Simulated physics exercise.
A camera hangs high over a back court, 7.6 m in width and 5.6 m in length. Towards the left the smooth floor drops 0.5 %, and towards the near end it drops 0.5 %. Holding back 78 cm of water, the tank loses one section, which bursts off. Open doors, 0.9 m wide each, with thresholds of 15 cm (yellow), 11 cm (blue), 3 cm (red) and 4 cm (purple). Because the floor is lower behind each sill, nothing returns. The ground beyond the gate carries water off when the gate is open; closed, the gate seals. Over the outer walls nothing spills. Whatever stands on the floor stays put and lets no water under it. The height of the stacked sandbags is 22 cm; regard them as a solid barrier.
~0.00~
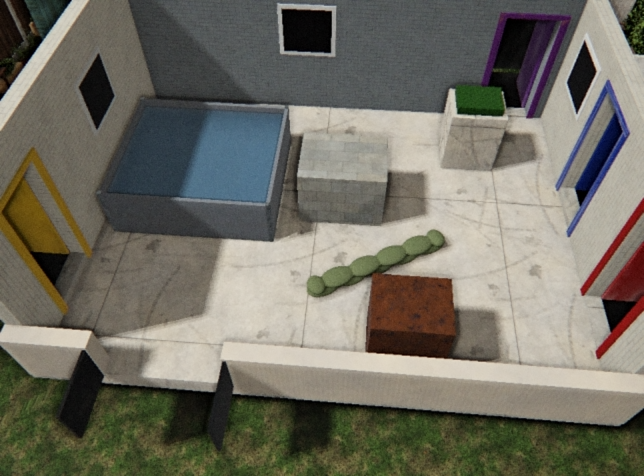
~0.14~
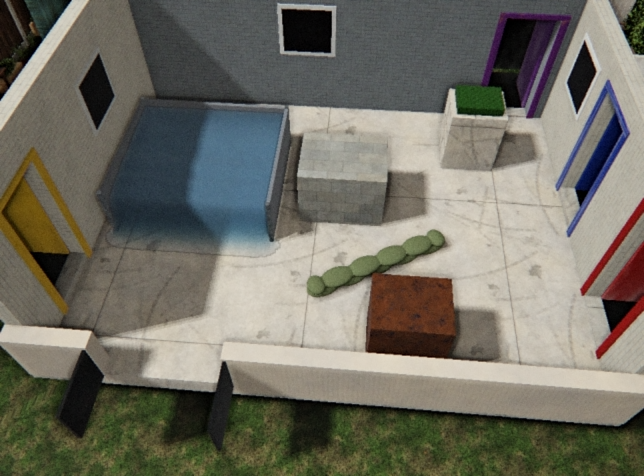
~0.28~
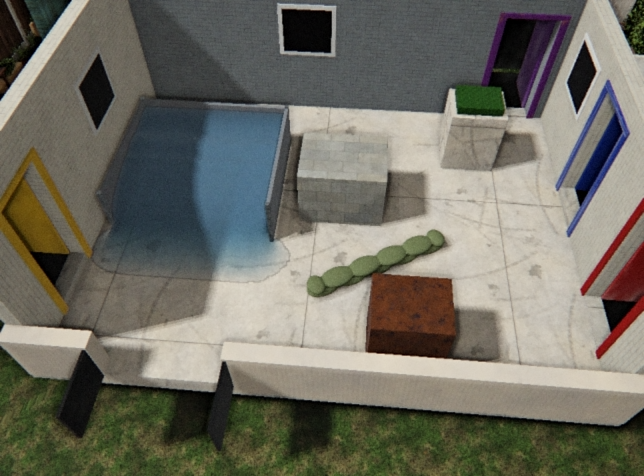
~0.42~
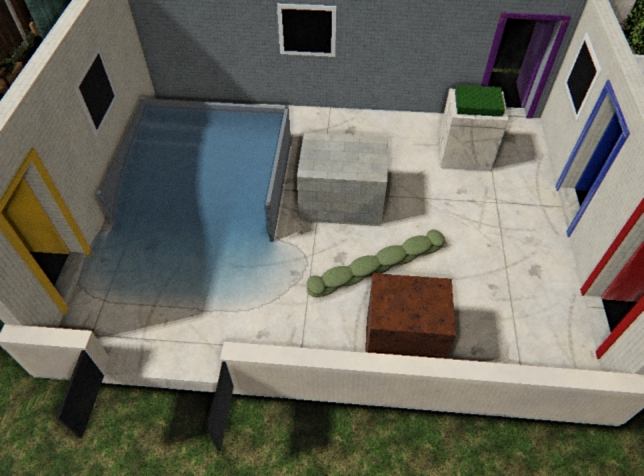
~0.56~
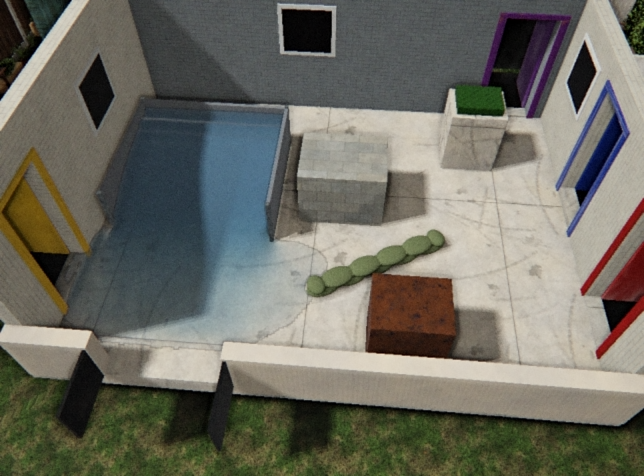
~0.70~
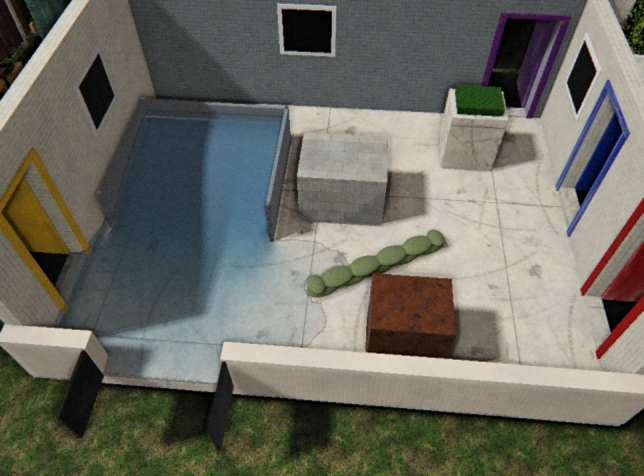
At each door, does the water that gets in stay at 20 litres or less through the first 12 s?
Taking them in turn: At the yellow door, no; at the blue door, yes; at the red door, no; at the purple door, yes.
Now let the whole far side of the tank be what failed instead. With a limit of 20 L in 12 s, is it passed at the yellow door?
Then: Yellow under.
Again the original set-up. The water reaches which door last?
Answer: The purple door.
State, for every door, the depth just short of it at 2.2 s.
Centimetres: Yellow 29 / blue 0 / red 0 / purple 0.
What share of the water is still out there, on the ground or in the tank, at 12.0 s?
About 36 percent of the water remains.
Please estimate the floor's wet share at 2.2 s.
I'd say around 30 %.
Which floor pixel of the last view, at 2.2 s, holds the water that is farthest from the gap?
(564, 393).
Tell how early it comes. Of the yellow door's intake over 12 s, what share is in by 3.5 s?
Roughly 85 percent is in by then.
After 1.4 s water covers 25 % of the floor and is deepest (55 cm) near (62, 353); yellow door 23 cm at the sill, 5 L in, blue door not reached, red door not reached, purple door not reached.
After 2.2 s water covers 30 % of the floor and is deepest (44 cm) near (49, 352); yellow door 29 cm at the sill, 39 L in, blue door not reached, red door not reached, purple door not reached.
After 3.5 s water covers 45 % of the floor and is deepest (26 cm) near (306, 373); yellow door 24 cm at the sill, 127 L in, blue door not reached, red door 6 cm at the sill, 2 L in, purple door not reached.
After 7.0 s water covers 70 % of the floor and is deepest (12 cm) near (320, 374); yellow door 8 cm at the sill, 148 L in, blue door 4 cm at the sill, 0 L in, red door 8 cm at the sill, 46 L in, purple door not reached.
After 12.0 s water covers 95 % of the floor and is deepest (8 cm) near (49, 352); yellow door 6 cm at the sill, 148 L in, blue door 4 cm at the sill, 0 L in, red door 4 cm at the sill, 74 L in, purple door 4 cm at the sill, 3 L in.
